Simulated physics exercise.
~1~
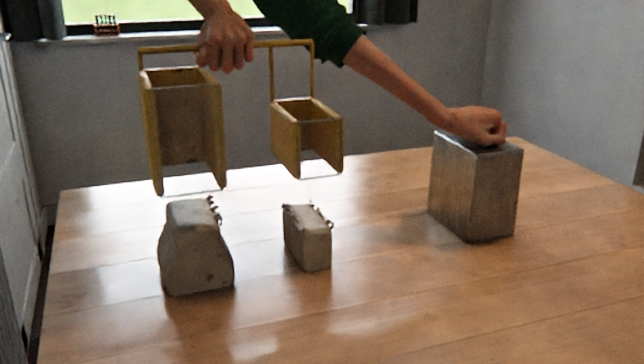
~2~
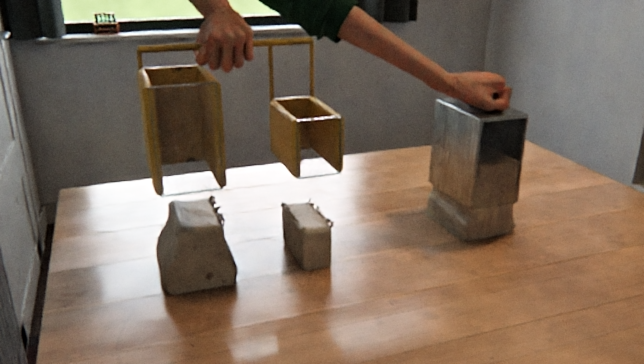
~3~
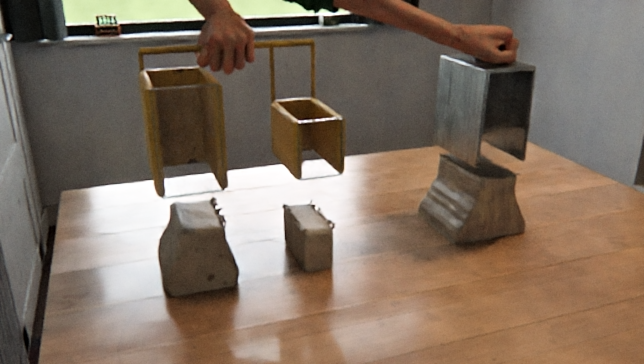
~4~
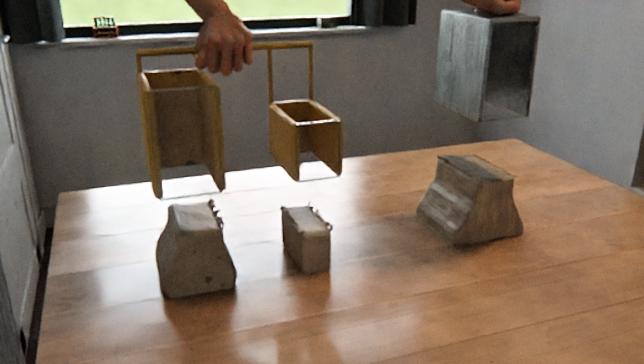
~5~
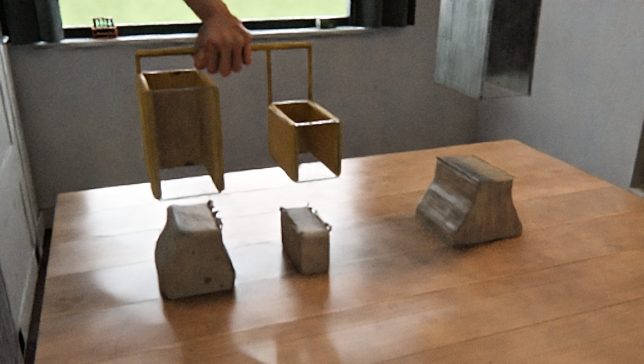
A person in a dark green sleeve leans over a glossy brown wooden table in a grey-walled room, seen from slightly above, with a window behind. One hand holds a yellow frame with two open box-like moulds above two grey-brown blocks at the left and centre, while the other grips a silvery metal tin at the right. The tin rises straight up, uncovering a grey mass that slumps and spreads at its base. The tin clears it and keeps rising until it is partly out of view. The squat, flared block remains on the table beside the other two, holding its shape.
